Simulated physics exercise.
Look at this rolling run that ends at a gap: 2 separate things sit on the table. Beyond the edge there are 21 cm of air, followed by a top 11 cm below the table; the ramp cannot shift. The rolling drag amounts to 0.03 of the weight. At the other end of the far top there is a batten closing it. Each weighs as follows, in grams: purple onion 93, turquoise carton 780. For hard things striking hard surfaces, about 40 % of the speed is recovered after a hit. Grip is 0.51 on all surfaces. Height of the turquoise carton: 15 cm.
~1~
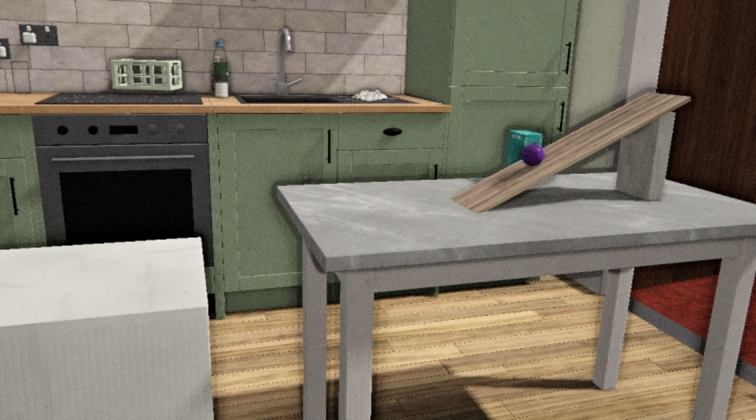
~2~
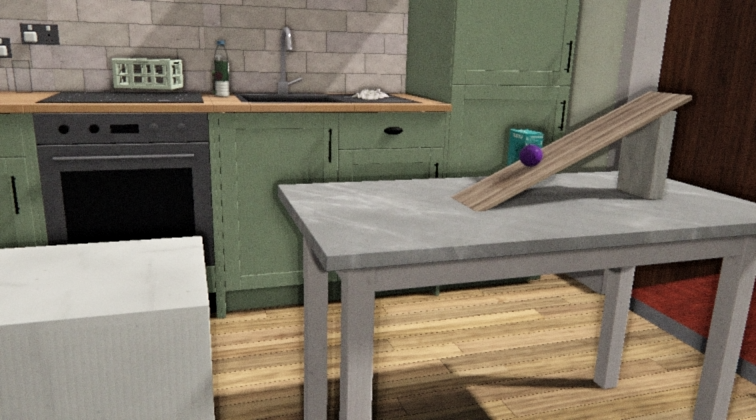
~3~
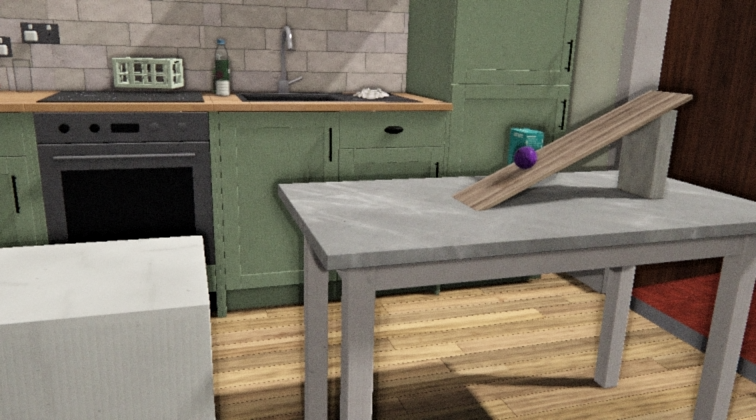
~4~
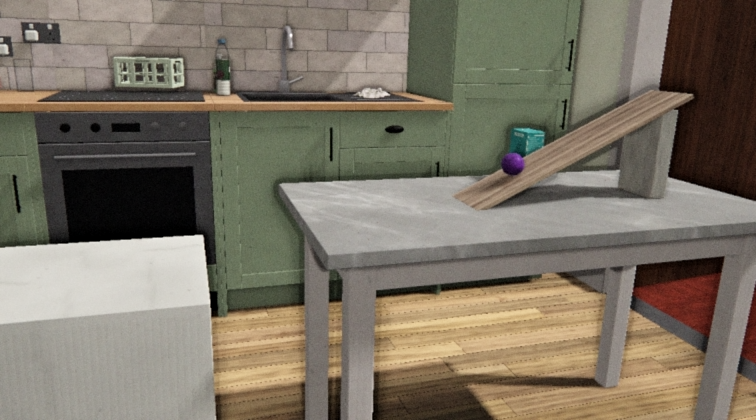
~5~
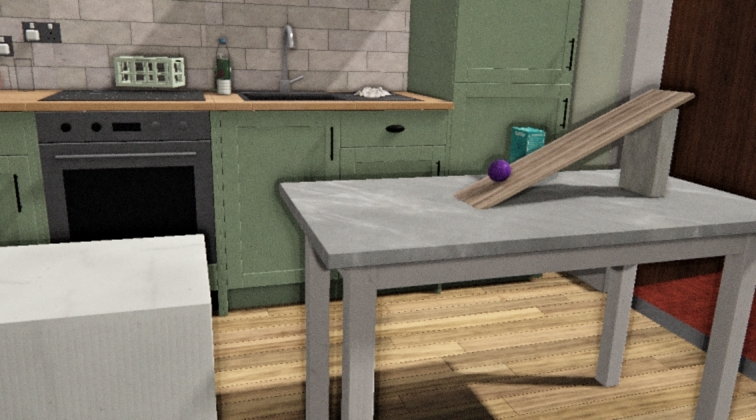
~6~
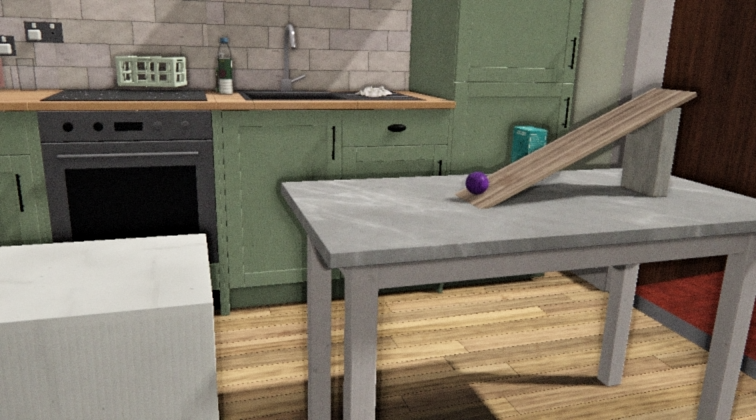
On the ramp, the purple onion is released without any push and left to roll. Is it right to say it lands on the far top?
It ends up below the tops.
Then, 0.40 s past the last view, edge 6 cm away; purple onion near (325, 197).
Then, 0.70 s past the last view, down in the gap; purple onion near (230, 305).
Finally, down in the gap; turquoise carton still in place (within 8 cm).
